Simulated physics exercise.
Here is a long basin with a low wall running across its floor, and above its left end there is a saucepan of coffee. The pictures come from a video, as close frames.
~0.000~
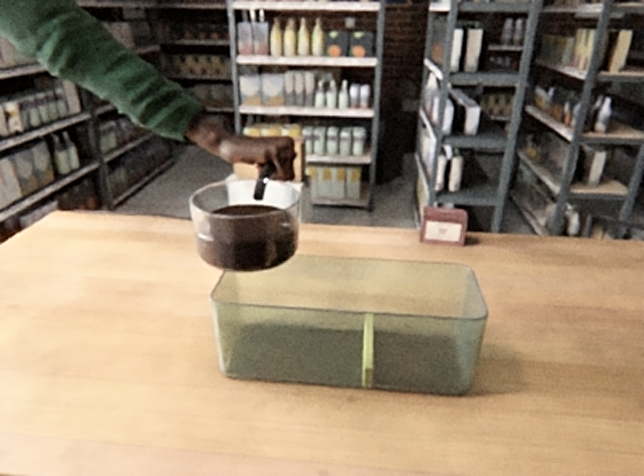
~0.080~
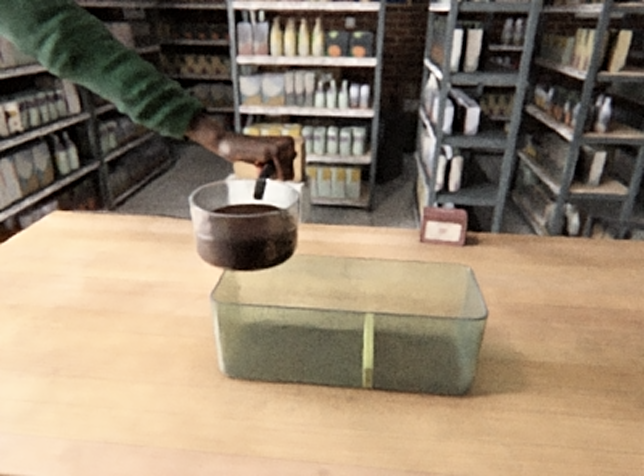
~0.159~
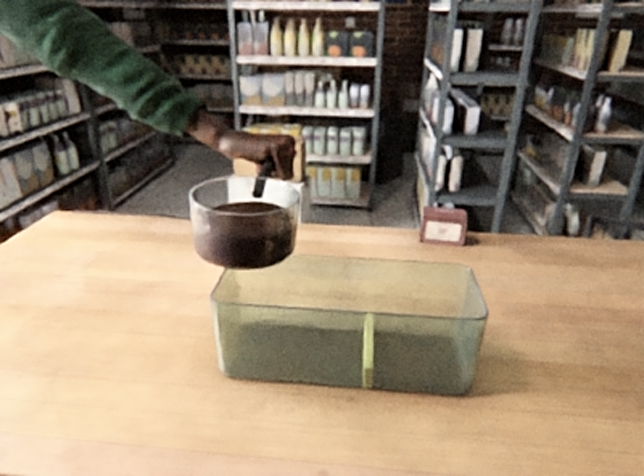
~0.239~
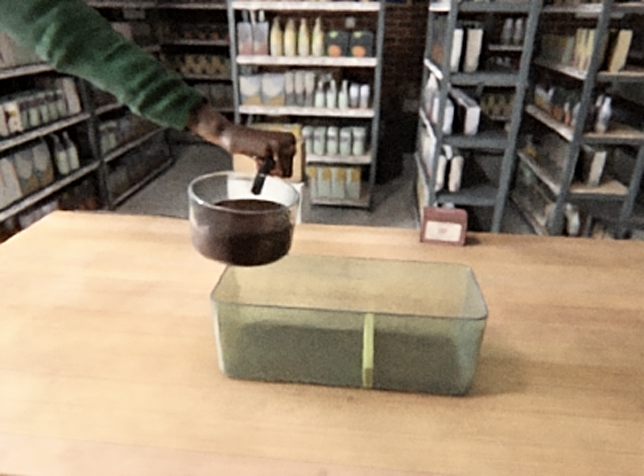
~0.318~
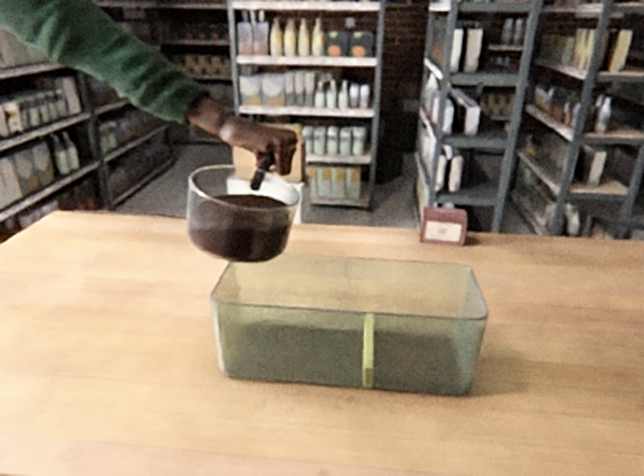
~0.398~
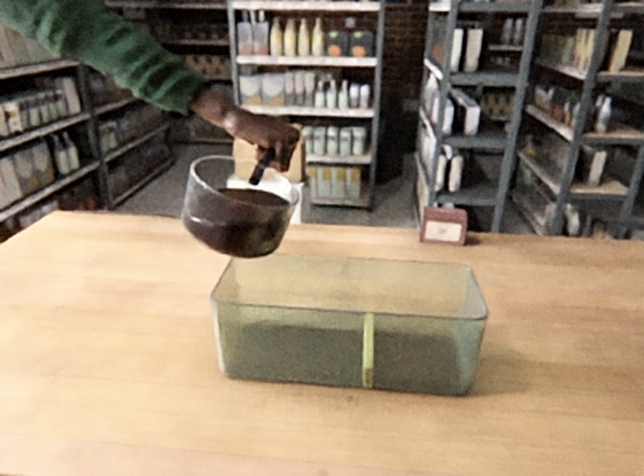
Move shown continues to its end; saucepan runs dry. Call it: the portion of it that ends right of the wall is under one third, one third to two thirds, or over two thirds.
One third to two thirds.
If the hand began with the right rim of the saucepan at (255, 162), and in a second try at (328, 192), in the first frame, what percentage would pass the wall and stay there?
First about 10, then 90 per cent.
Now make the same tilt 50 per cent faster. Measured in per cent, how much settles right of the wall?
It comes to some 70 in a hundred.
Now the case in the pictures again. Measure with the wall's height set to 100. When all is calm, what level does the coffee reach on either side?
I'd say about 30 for the left and about 60 for the right.
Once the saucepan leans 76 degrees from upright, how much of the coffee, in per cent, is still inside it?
Remaining fraction: Approx. 55 %.
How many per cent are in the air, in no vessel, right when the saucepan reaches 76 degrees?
35 in a hundred.
A moment on, the saucepan is tipped on its side and 57 per cent is still to pour, 11 is left of the wall and 0 right of it.
Next, the saucepan is tipped right over and 5 per cent is still to pour, 28 is left of the wall and 54 right of it.
Then the saucepan is tipped right over and 0 per cent is still to pour, 39 is left of the wall and 60 right of it.
Later the saucepan is tipped right over and 0 per cent is still to pour, 39 is left of the wall and 60 right of it.
At rest 39 per cent lies left of the wall, 60 right of it and 1 outside.
